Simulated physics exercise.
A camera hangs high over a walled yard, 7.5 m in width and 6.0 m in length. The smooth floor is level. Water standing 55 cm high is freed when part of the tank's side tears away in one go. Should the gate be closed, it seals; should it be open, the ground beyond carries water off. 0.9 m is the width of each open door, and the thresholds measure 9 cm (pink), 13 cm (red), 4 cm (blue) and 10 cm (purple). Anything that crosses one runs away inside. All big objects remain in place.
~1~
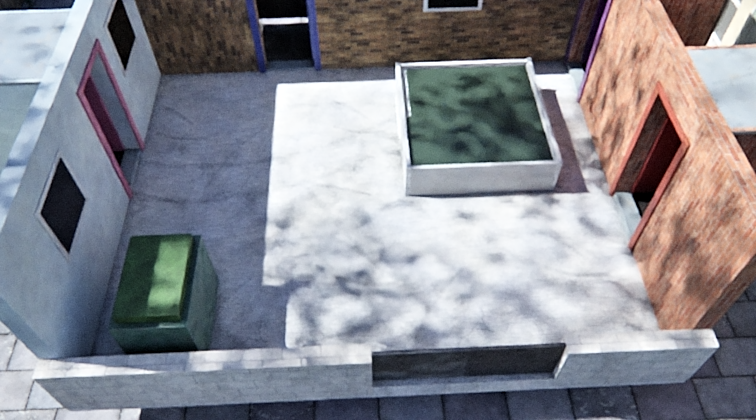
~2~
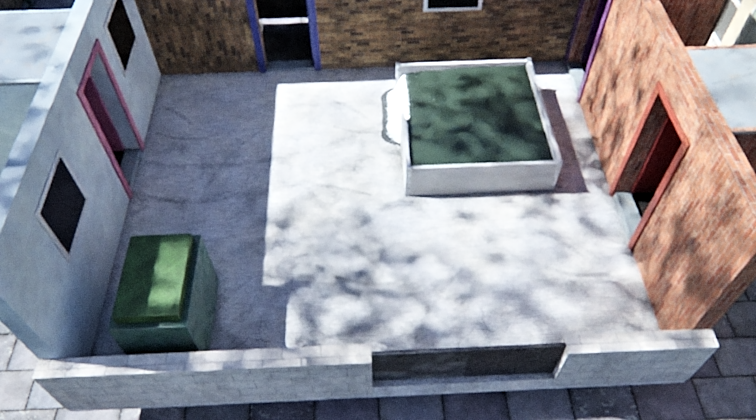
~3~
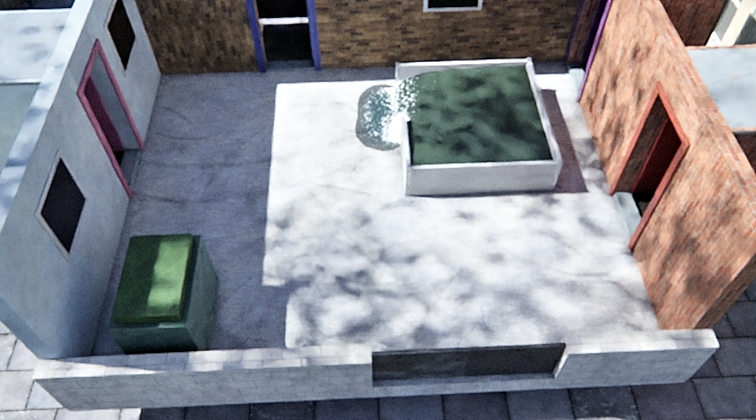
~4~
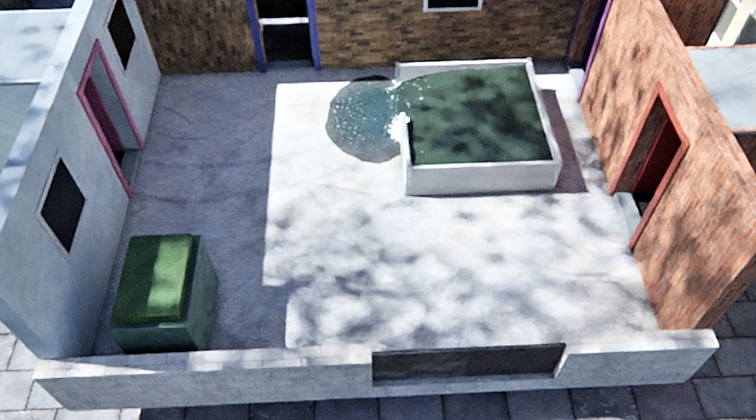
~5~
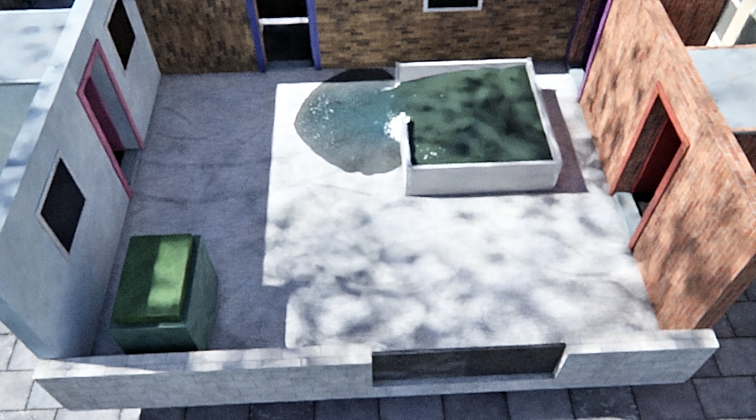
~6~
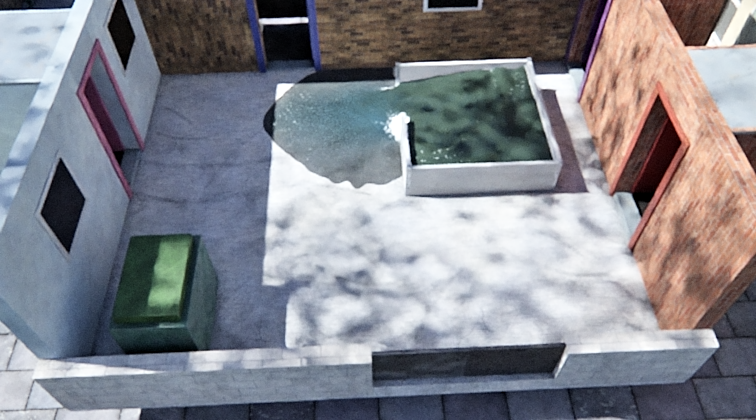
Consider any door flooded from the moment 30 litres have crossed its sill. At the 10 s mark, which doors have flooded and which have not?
The pink door has flooded; the red door has not; the blue door has flooded; the purple door has not.
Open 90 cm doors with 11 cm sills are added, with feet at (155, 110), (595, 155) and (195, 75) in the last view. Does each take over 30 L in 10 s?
Note, doorways in listed order: Goes beyond, stays short, goes beyond.
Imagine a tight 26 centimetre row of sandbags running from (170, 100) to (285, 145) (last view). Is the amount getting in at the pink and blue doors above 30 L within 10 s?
At the pink door the limit is not reached, and at the blue door it is exceeded.
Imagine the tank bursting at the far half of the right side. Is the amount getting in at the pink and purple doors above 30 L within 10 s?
Lab note: Vs limit, pink door inside limit; purple door limit exceeded.
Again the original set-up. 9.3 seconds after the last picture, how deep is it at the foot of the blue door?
Reading: Close to 7.0 cm.
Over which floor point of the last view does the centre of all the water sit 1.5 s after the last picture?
Roughly (393, 129).
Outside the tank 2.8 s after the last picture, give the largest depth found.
I'd put it at close to 29 cm.
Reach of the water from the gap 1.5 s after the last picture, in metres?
Around 4.6 metres.
Then, 0.7 s after the last picture water covers 25 % of the floor and is deepest (31 cm) near (389, 107); pink door not reached, red door not reached, blue door 13 cm at the sill, 1 L in, purple door not reached.
Then, 1.5 s after the last picture water covers 35 % of the floor and is deepest (36 cm) near (170, 81); pink door 16 cm at the sill, 2 L in, red door not reached, blue door 13 cm at the sill, 31 L in, purple door not reached.
Then, 2.8 s after the last picture water covers 40 % of the floor and is deepest (29 cm) near (197, 93); pink door 18 cm at the sill, 36 L in, red door not reached, blue door 10 cm at the sill, 71 L in, purple door not reached.
Then, 5.3 s after the last picture water covers 60 % of the floor and is deepest (24 cm) near (94, 343); pink door 11 cm at the sill, 59 L in, red door not reached, blue door 8 cm at the sill, 106 L in, purple door not reached.
Then, 9.3 s after the last picture water covers 90 % of the floor and is deepest (14 cm) near (134, 187); pink door 10 cm at the sill, 65 L in, red door 3 cm at the sill, 0 L in, blue door 7 cm at the sill, 132 L in, purple door 2 cm at the sill, 0 L in.
